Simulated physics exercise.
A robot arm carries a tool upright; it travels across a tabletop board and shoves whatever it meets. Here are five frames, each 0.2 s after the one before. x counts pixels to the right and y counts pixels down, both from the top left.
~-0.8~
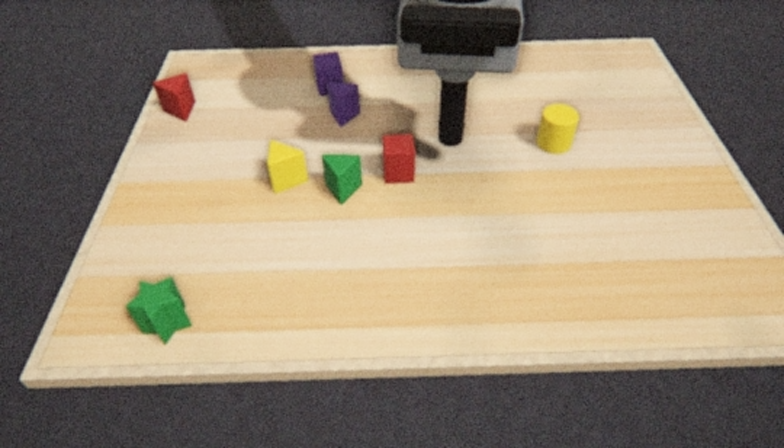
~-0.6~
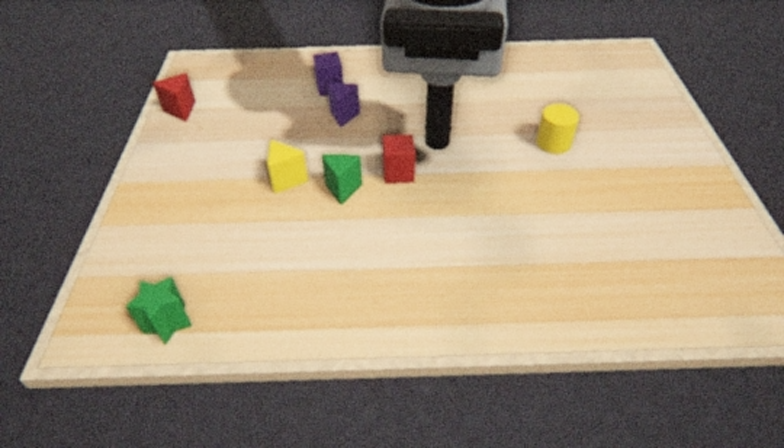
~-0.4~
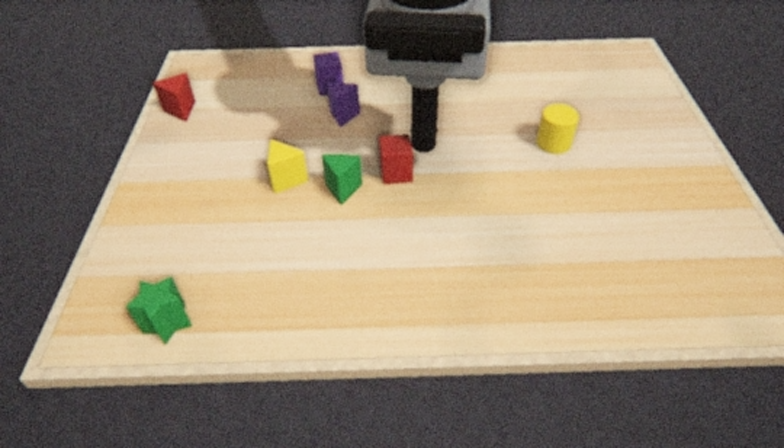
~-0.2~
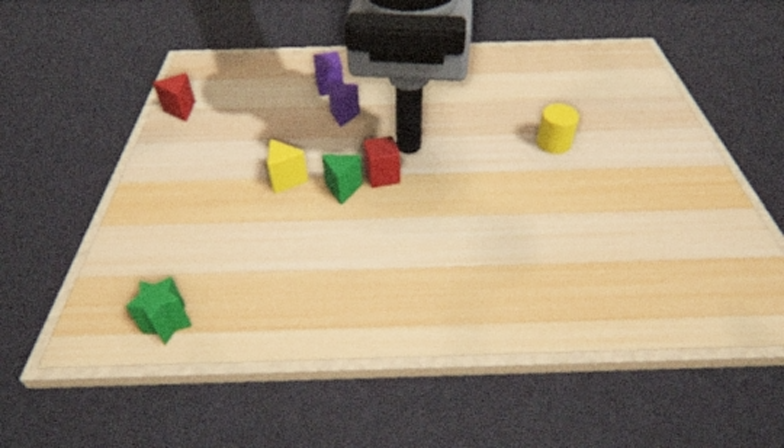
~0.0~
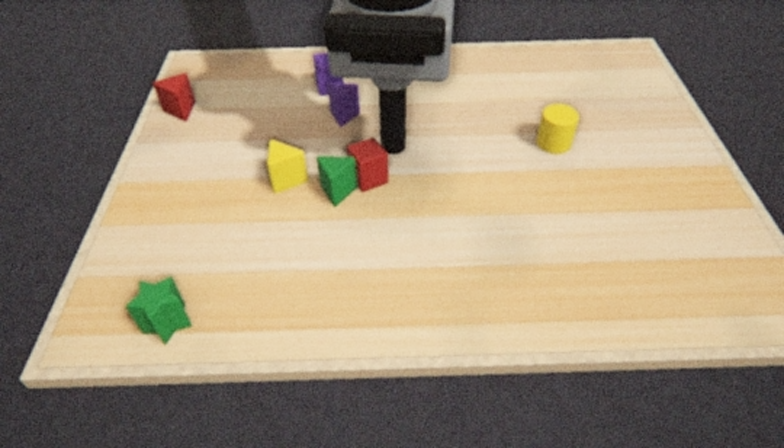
A black tool tip on a grey and black machine arm slides left across a striped wooden board on a dark surface, seen from above at an angle by a still camera. It meets a red block and pushes it left against a green one, which shifts slightly. A yellow block, two purple blocks, another red block, a yellow cylinder and a green star stay put around them.
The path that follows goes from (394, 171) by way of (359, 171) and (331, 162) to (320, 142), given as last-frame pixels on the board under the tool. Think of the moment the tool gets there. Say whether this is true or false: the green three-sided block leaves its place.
True
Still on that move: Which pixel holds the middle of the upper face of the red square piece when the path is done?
For the centre of its top, I'd go with (336, 159).
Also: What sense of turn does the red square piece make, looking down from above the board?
Verdict: Counterclockwise.
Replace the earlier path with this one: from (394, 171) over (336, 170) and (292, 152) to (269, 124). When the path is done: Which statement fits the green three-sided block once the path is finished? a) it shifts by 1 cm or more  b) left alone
The one that fits is a, it shifts by 1 cm or more.
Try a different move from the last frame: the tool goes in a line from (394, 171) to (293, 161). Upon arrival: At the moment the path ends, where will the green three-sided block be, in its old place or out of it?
Moved.
The first path, step by step. One third of the way, tool (357, 148); green three-sided block (317, 171), turned 20° clockwise; red square piece (340, 157), turned 40° anticlockwise.
Two thirds of the way, tool (327, 138); green three-sided block (314, 174), turned 15° clockwise; red square piece (336, 159), turned 40° anticlockwise.
At the end, tool (317, 119); yellow three-sided block unmoved; green three-sided block (314, 174), turned 15° clockwise; red square piece (336, 159), turned 40° anticlockwise.
